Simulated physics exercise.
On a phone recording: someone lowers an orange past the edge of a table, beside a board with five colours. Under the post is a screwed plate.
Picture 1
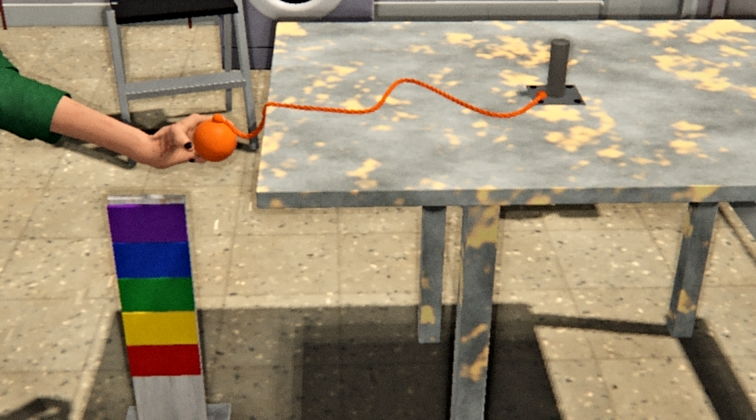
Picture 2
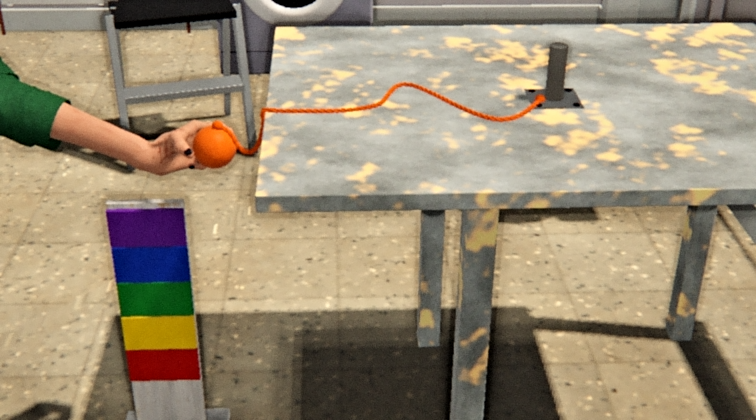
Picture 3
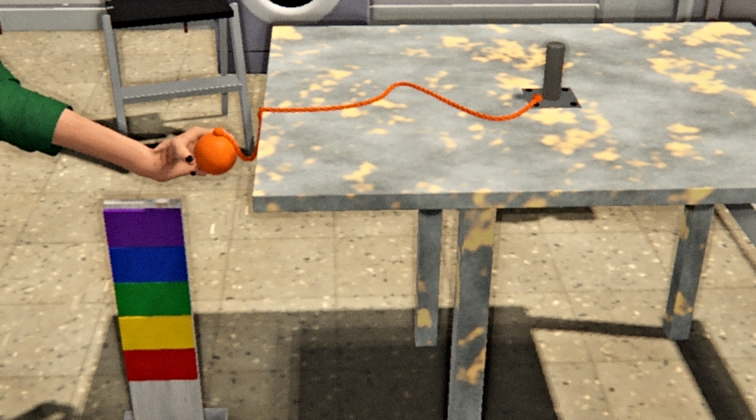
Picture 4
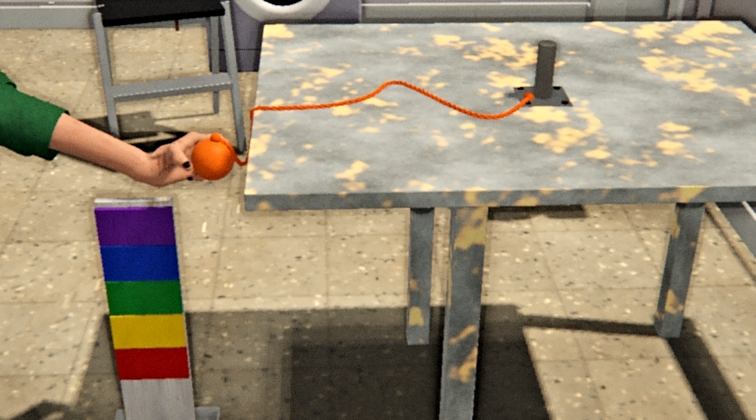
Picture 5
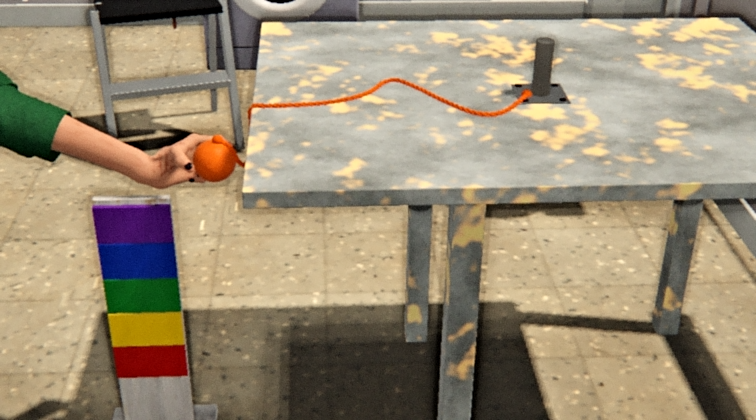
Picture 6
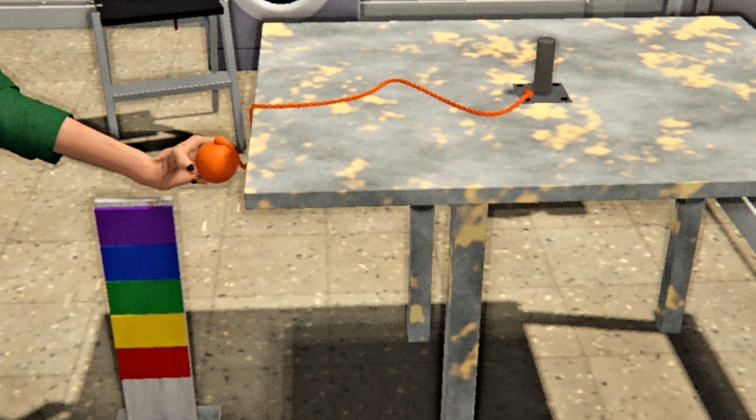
Beside a table, a hand holding an orange ball on a cord lowers it slightly.
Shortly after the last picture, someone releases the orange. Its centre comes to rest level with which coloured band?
With the green one.
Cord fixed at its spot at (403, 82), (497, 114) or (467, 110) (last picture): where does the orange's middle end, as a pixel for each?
Try by try, around (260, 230), (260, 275) and (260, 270).
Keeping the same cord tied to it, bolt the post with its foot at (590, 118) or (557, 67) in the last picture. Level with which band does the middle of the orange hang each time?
Going case by case, it's blue and then blue.
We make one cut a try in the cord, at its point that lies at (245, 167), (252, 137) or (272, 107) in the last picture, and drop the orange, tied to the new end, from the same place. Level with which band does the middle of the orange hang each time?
In order of the tries: Blue; then purple; then none, it hangs higher.
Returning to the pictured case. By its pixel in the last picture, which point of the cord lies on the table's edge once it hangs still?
(342, 101).
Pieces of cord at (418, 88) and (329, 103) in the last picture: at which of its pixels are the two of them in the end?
The first lands at (363, 104), while the second lands at (253, 128).
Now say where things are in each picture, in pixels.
Orange (215, 140); purple (147, 225); blue (152, 261); green (156, 296); yellow (160, 330); red (164, 361), in the first frame.
Orange (214, 147); cord through (525, 112) (457, 106) (397, 87) (347, 110) (264, 120), in the second frame.
Orange (215, 154), in the third frame.
Orange (213, 159); cord through (514, 110) (446, 104) (386, 85) (325, 106) (253, 127), in the fourth frame.
Orange (214, 161), in the fifth frame.
Orange (217, 162); cord through (513, 107) (445, 101) (385, 83) (322, 104) (253, 128), in the sixth frame.
A little later, orange near (269, 275); level with green.
Next, orange near (269, 311); level with green.
When it is over, orange near (263, 306); level with green. At green.
